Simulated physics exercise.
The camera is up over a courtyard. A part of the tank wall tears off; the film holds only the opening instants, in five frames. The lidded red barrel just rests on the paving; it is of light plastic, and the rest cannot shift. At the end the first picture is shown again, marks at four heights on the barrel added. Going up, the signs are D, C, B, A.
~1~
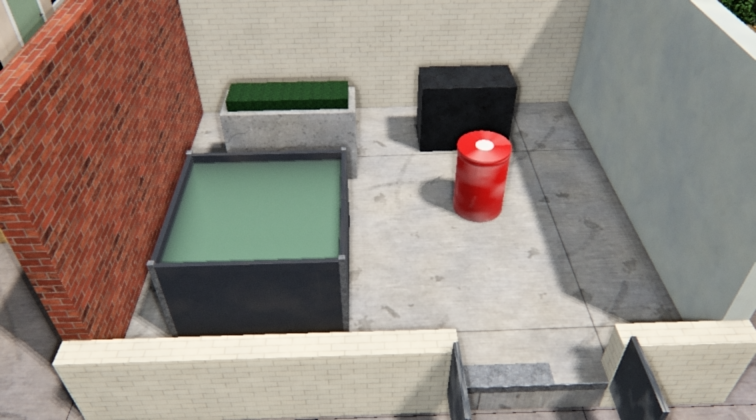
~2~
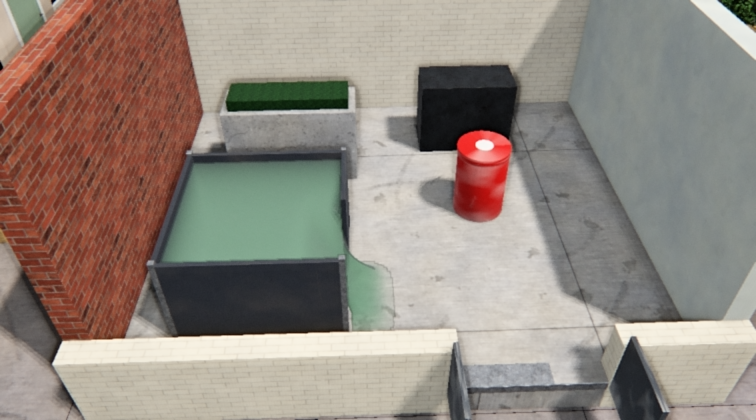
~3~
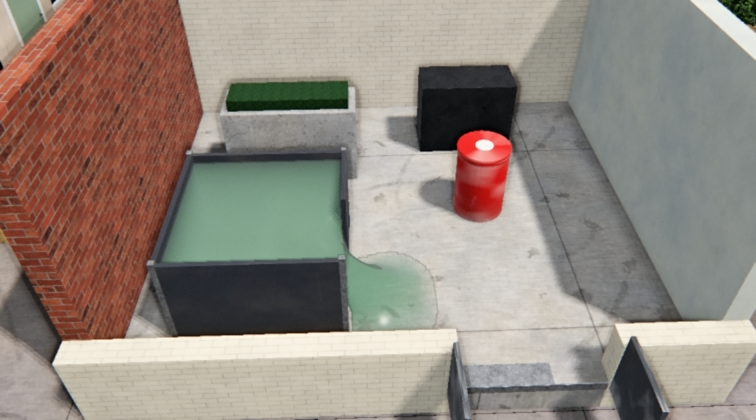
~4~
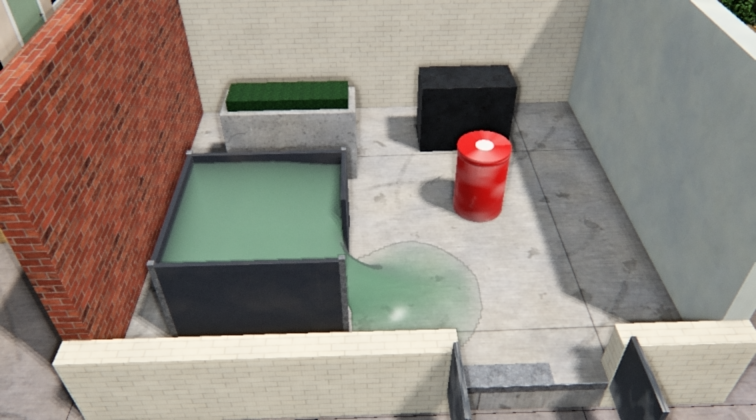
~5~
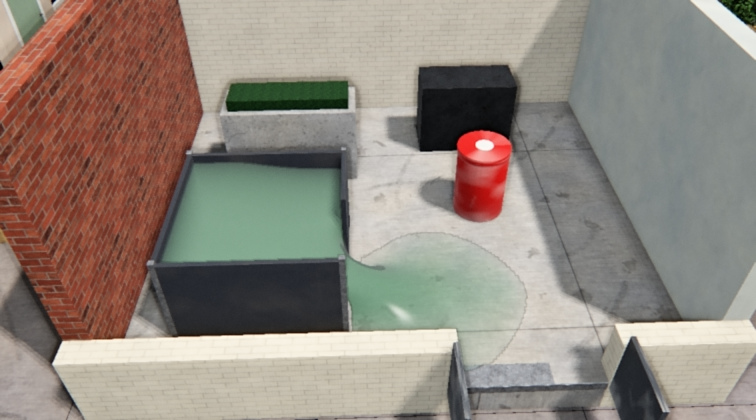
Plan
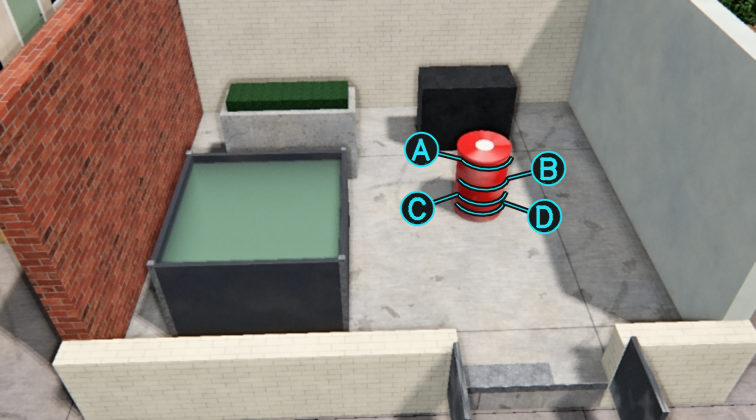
The clip opens on a walled courtyard seen from above, with a full tank of green liquid at left and a red barrel standing at right. Liquid emerges from the tank's right side near the front wall, then spreads rightward across the concrete in a widening puddle, while the barrel stays still.
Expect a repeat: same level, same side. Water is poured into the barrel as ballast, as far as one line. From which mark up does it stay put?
D is the one.
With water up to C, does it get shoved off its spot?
No, that is safe.
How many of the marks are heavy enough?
All of the four.
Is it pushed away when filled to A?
No.
On the marked copy, A at (489, 169); B at (486, 189); C at (484, 204); D at (483, 214); from the bottom up D, C, B, A.
Choosing A, it does not move.
Choosing B, it does not move.
Choosing C, it does not move.
Choosing D, it does not move.
